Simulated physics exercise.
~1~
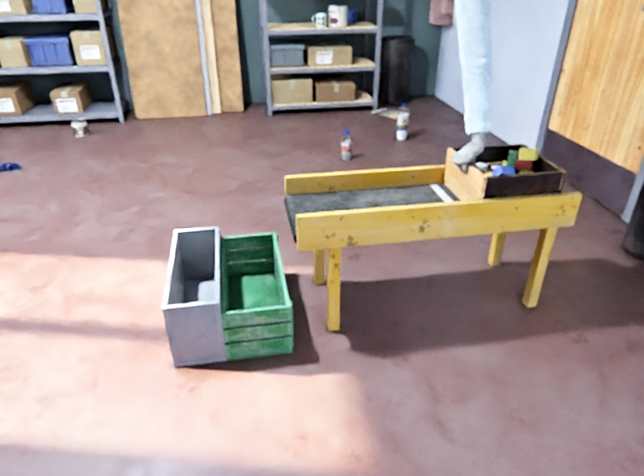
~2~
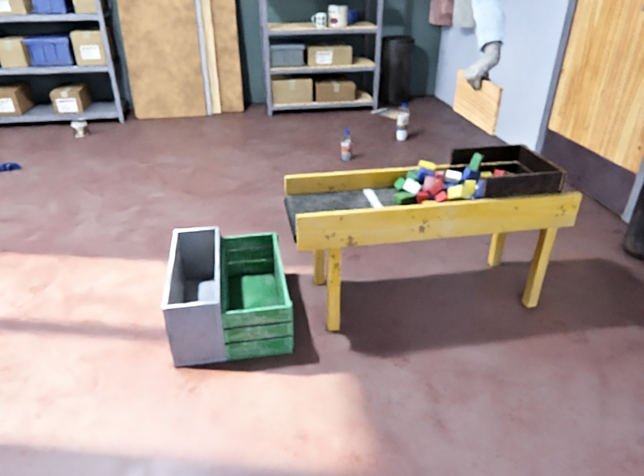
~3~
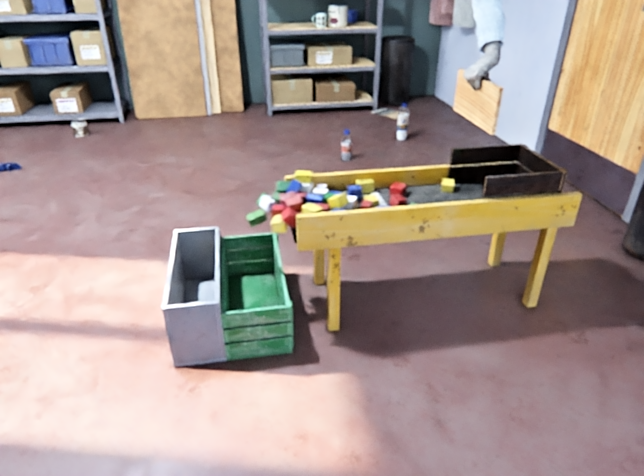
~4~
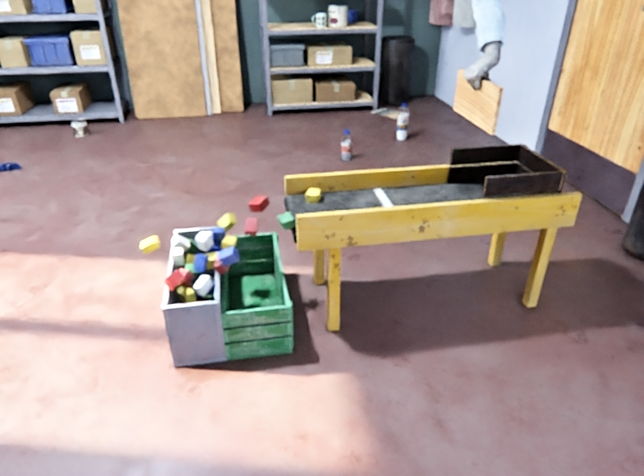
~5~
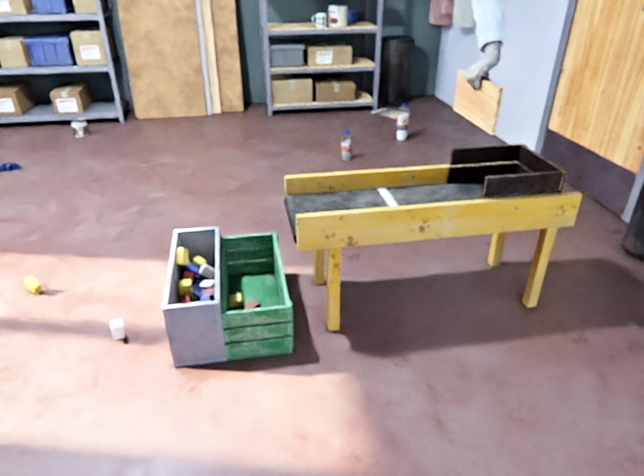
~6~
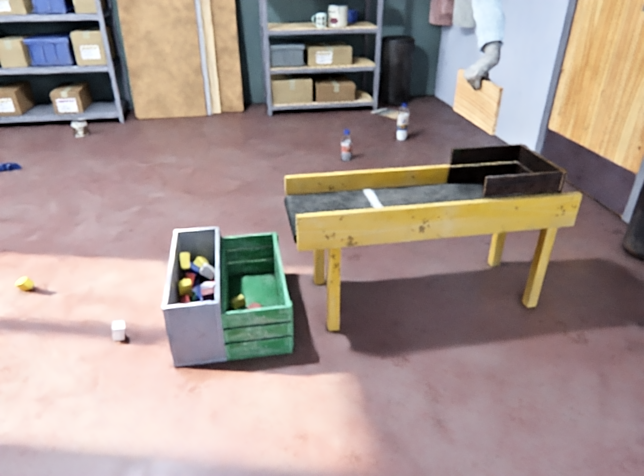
The footage shows a gate lifting from a wooden pen on a yellow-sided belt, and colourful toy bricks riding left and flying off the end. Most drop into the grey tote, a few land in the nearer green box, and two rest on the floor beyond.
